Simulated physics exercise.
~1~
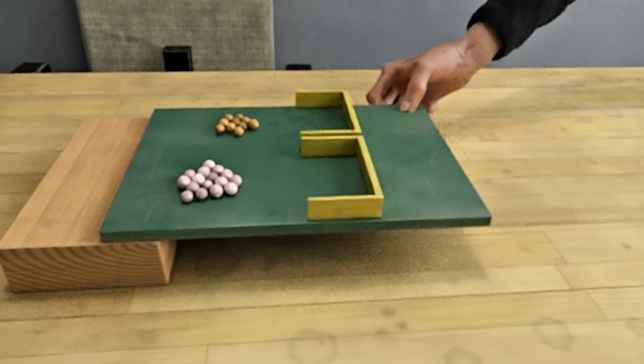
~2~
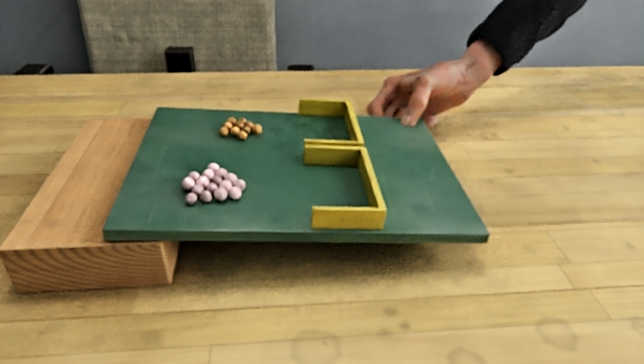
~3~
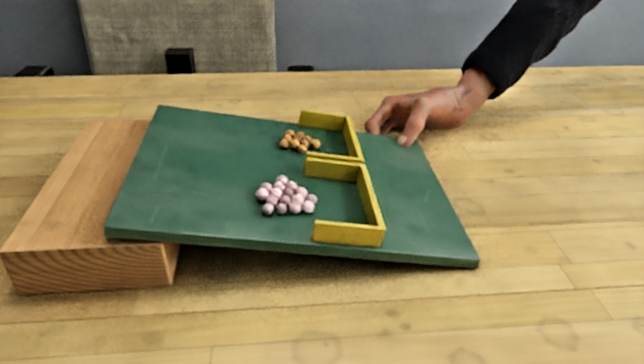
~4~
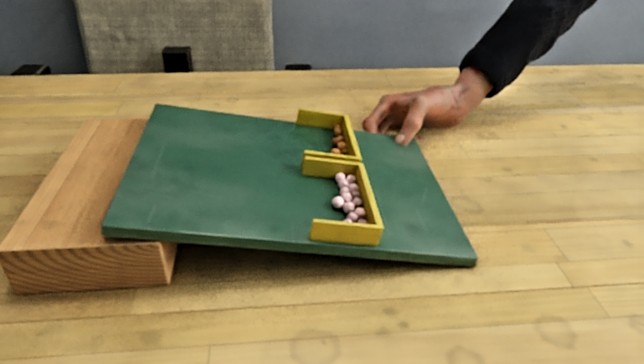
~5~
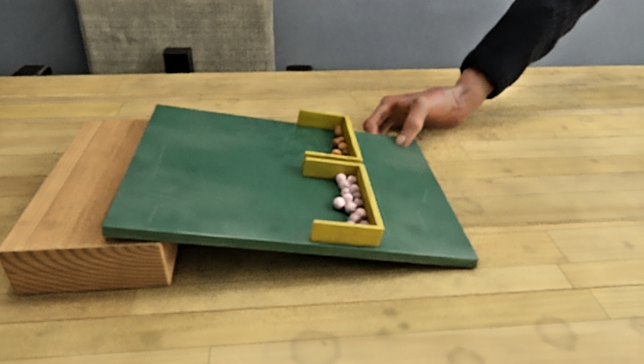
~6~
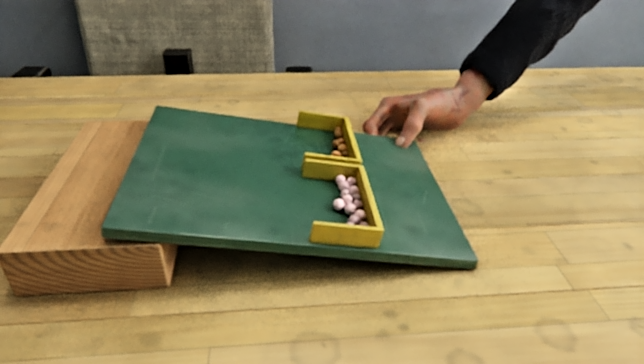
A green board tilts down in a hand, and two bead clusters roll right into yellow barriers.
